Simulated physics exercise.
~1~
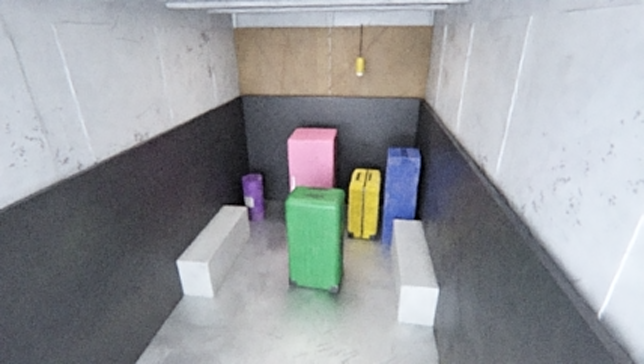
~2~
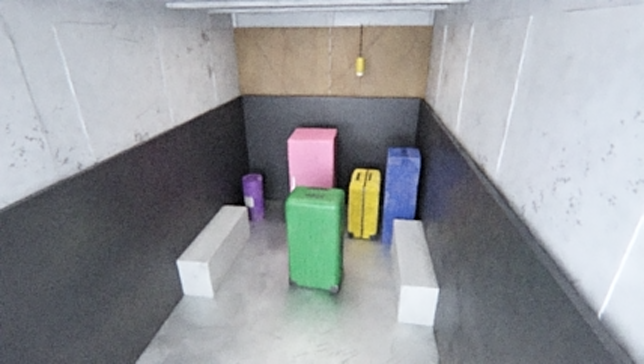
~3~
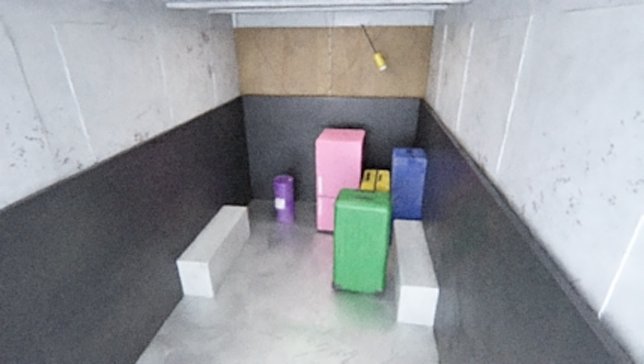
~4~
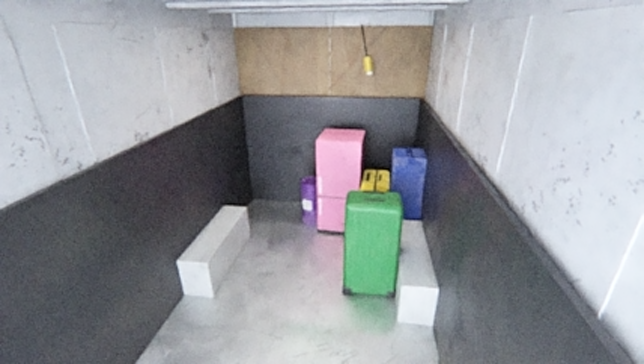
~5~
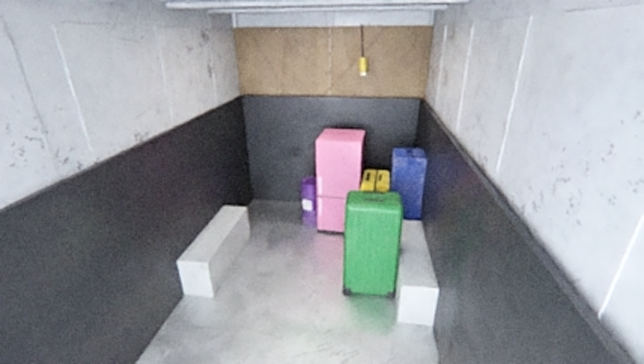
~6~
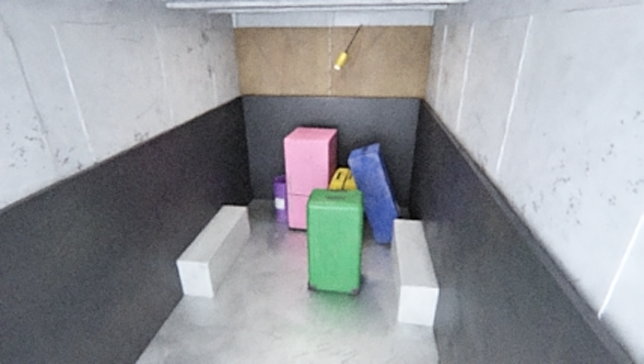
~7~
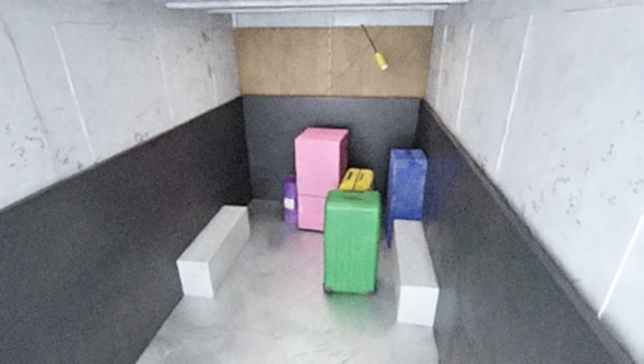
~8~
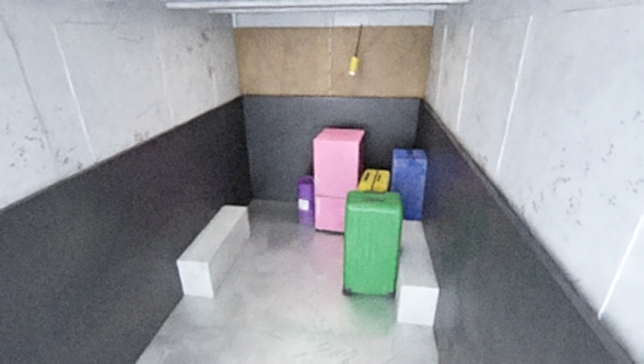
A tall green case stands in front of a pink fridge-like appliance in a grey and black load bay, seen from behind and facing the front wall. A purple canister is at the left, yellow and blue cases are at the right, and low pale boxes line both sides. After a still start, everything shifts right as the hanging yellow lamp swings. The load settles, then slides back left, the blue case leaning over. It rights itself as all move right again, and they end upright, with the green case against the right wheel box.
